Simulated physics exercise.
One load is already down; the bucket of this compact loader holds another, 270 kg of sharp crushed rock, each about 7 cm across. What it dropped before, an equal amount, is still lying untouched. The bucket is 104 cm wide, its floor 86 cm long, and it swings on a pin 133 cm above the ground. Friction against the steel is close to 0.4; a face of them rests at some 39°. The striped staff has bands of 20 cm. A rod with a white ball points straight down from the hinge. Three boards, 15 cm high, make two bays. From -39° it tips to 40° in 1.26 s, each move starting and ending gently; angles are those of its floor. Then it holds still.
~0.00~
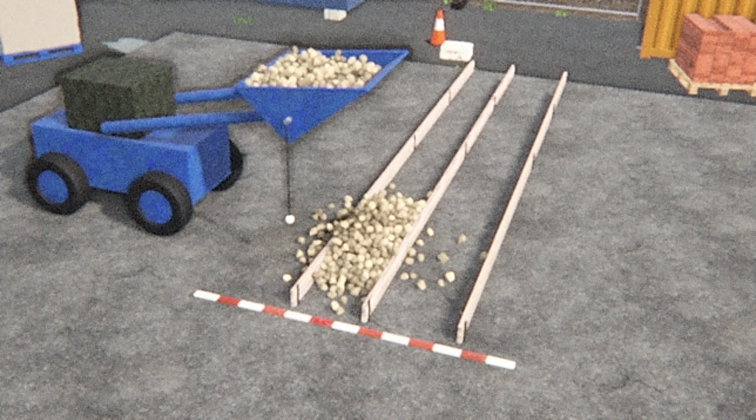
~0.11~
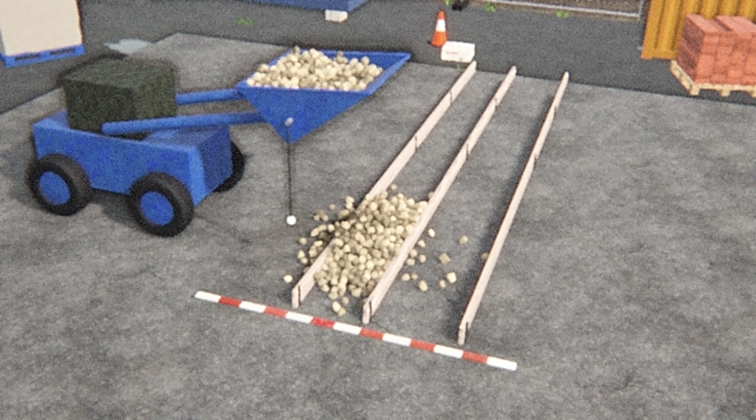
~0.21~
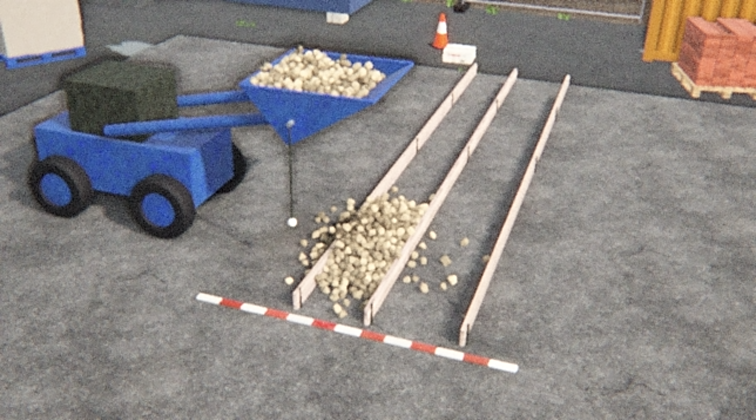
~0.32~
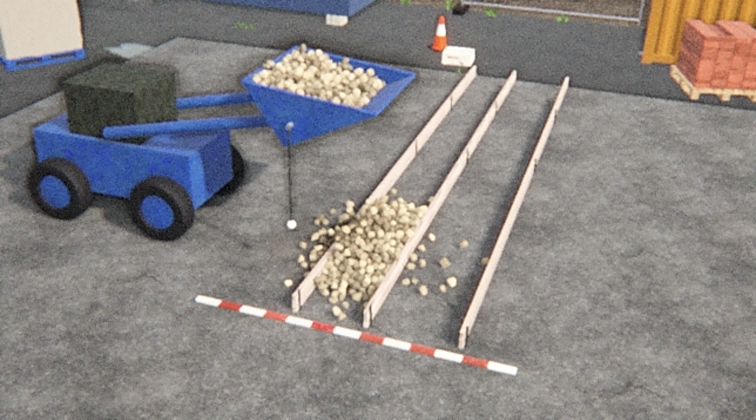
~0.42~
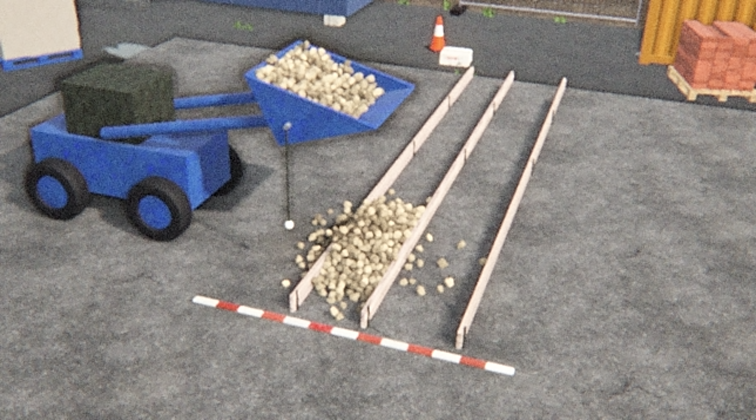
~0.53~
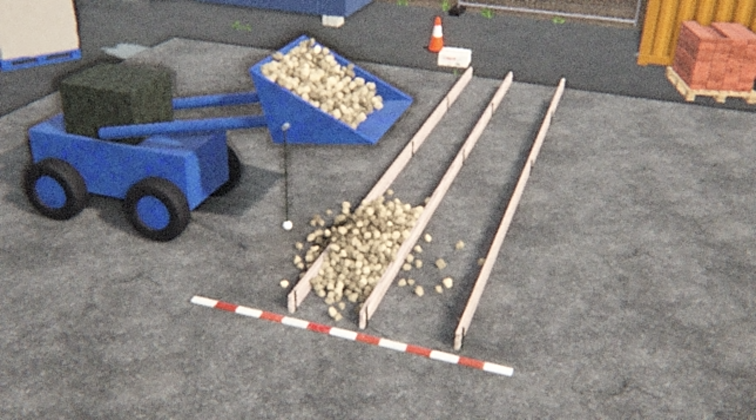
Blue wheeled loader slowly tilting its raised bucket of pale stones down to the right, beside a stone pile among long boards.
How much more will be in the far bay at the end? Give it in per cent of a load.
Roughly 80 per cent of a load more.
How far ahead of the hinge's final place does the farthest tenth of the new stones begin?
About 150 cm.
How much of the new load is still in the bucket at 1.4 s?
It holds some 70 per cent.
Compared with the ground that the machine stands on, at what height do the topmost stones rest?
About 34 cm above it.
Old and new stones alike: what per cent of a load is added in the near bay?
Some 20 per cent of a load.
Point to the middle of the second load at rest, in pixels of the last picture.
Their middle is at about (430, 253).
After 0.9 s the floor is at 27°; in per cent of one load, 100 in the bucket, 8 short of the bays, 90 in the near bay, 2 in the far bay; the foremost stones are at (440, 272).
After 1.4 s the floor is at 40°; in per cent of one load, 70 in the bucket, 8 short of the bays, 119 in the near bay, 2 in the far bay; the foremost stones are at (440, 272).
After 1.7 s the floor is at 40°; in per cent of one load, 18 in the bucket, 8 short of the bays, 137 in the near bay, 37 in the far bay; the foremost stones are at (463, 269).
After 4.2 s the floor is at 40°; in per cent of one load, 0 in the bucket, 8 short of the bays, 110 in the near bay, 82 in the far bay; the foremost stones are at (477, 281). Net gain in the far bay, 80.
